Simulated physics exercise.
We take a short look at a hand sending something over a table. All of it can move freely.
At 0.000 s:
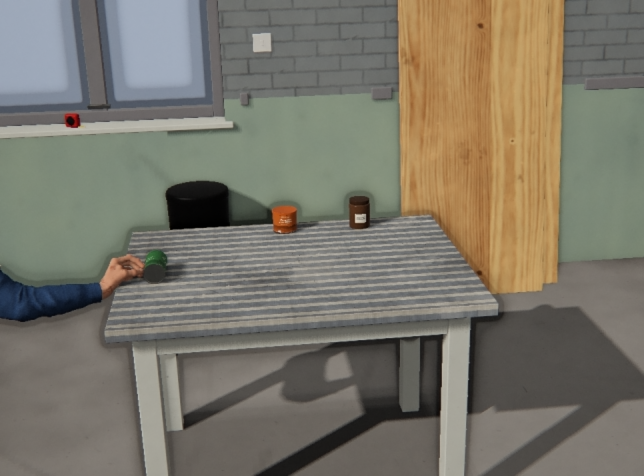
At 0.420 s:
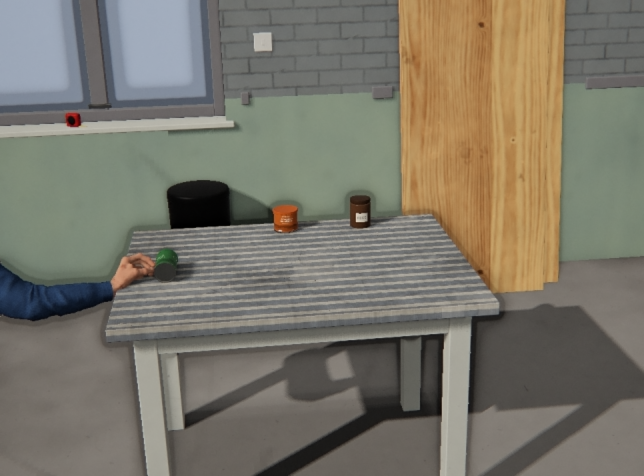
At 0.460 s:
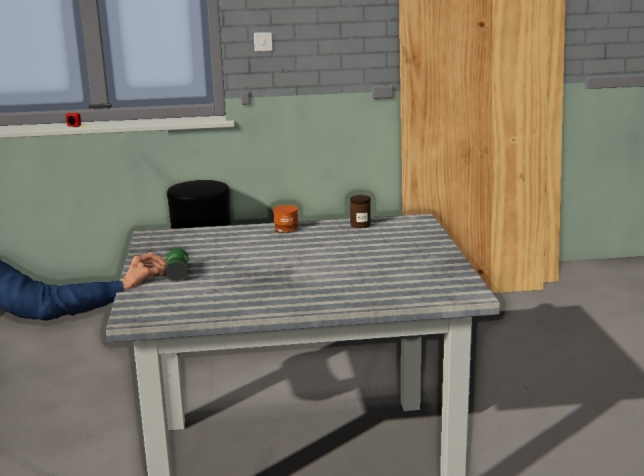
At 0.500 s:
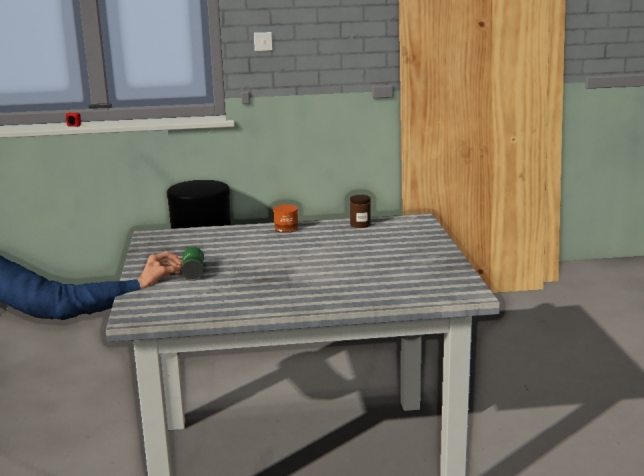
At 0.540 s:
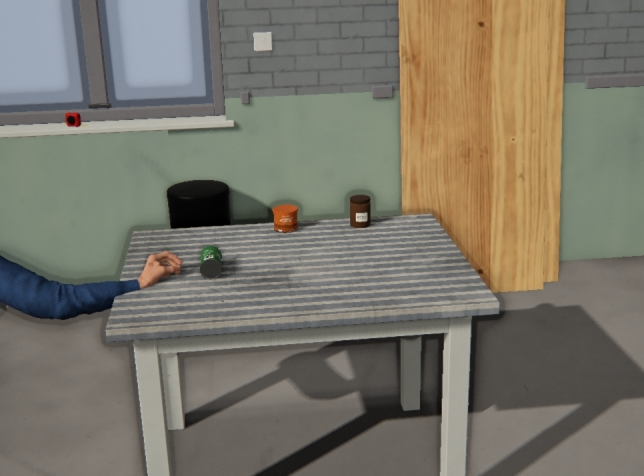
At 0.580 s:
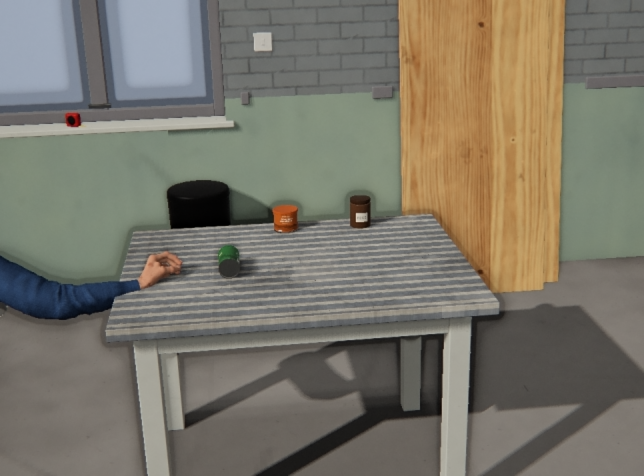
On a striped table near a window, a hand reached in from the left, pushed a small green tin to the right and let go, and the tin rolled on past an orange container's left side.
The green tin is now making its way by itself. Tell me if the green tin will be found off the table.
It parts from the table.
After 0.78 s, green tin rolled well along near (315, 256).
After 1.08 s, green tin rolled well along near (433, 249).
After 1.28 s, green tin now off the table.
After 1.58 s, things are still on the move.
By the end (1.7 s), off the table, green tin.
